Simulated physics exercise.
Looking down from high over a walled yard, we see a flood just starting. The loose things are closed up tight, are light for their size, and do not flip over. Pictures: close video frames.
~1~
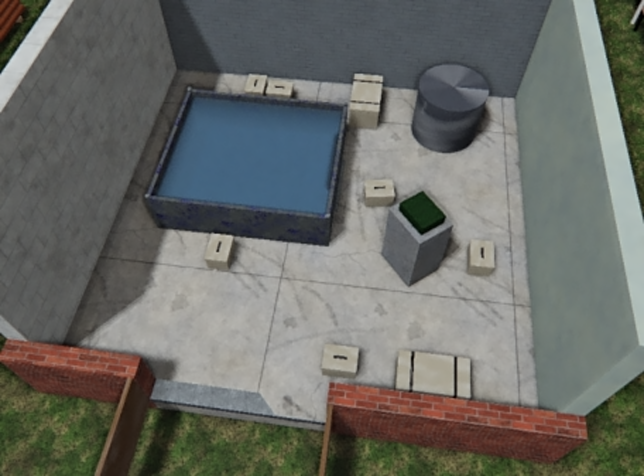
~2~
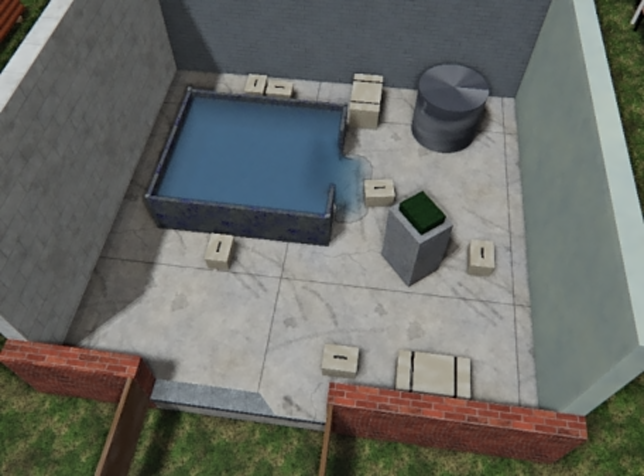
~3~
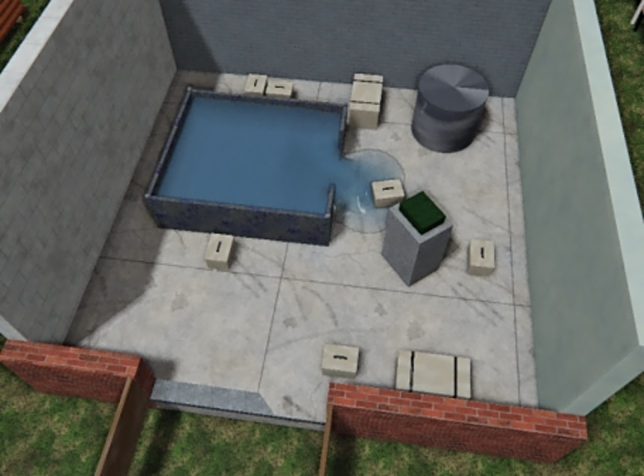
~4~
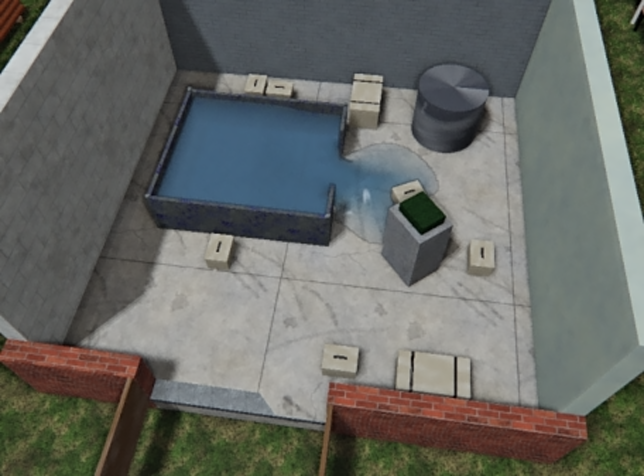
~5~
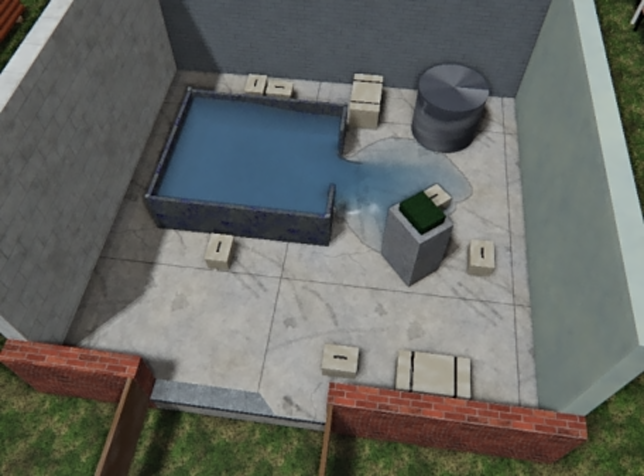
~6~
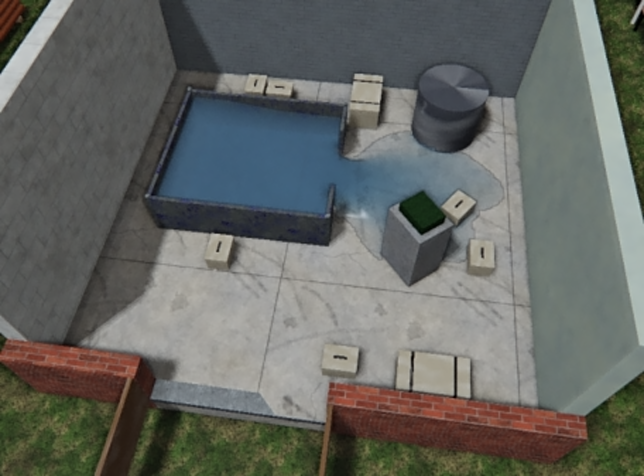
Water pours from the pool's right side and pushes a pale tote rightward past a planter.
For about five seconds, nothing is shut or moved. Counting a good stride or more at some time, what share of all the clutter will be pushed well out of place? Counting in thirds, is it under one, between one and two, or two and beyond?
In thirds: Between one and two.
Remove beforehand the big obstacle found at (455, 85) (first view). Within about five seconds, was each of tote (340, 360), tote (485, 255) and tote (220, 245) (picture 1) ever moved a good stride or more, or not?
One at a time: The first traveled far, the second traveled far, the third remained nearby.
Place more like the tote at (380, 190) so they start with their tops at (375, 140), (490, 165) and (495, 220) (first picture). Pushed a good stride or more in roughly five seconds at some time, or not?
Stays put, shoved clear, shoved clear.
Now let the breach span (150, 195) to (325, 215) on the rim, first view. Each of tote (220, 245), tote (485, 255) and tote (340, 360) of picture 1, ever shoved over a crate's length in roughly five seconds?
Object by object: Displaced that much, less than that, displaced that much.
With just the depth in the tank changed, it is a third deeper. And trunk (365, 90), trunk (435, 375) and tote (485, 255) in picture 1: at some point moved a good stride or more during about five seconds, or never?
First: Goes past it; second: Goes past it; third: Goes past it.
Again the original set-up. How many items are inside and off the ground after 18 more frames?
Total: 2.
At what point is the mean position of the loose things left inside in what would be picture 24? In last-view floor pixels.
The average sits close to (342, 242).
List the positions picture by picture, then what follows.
The first picture shows a tote at (380, 188) rests on the ground; a tote at (280, 87), on the bottom; 0 of 8 have shifted.
The second picture shows a tote at (380, 188) rests on the ground; a tote at (280, 87) rests on the ground; 0 of 8 have shifted.
The third picture shows a tote at (388, 189) rests on the ground, close to its start; a tote at (280, 87), on the bottom; 1 of 8 have shifted.
The fourth picture shows a tote at (410, 192) rests on the ground, a stride from its start; a tote at (280, 87) rests on the ground; 1 of 8 have shifted.
The fifth picture shows a tote at (433, 197) rests on the ground, a stride from its start; a tote at (280, 87) rests on the ground; 1 of 8 have shifted.
The sixth picture shows a tote at (459, 204) rests on the ground, a stride from its start; a tote at (280, 87), on the bottom; 1 of 8 have shifted.
A moment on, 1 of 8 are well off their spots; 0 afloat.
Next, 2 of 8 are well off their spots; 1 afloat.
Later, 2 of 8 are well off their spots; 2 afloat.
In the end, 5 of 8 are well off their spots, and 5 have been at some point; 2 afloat.
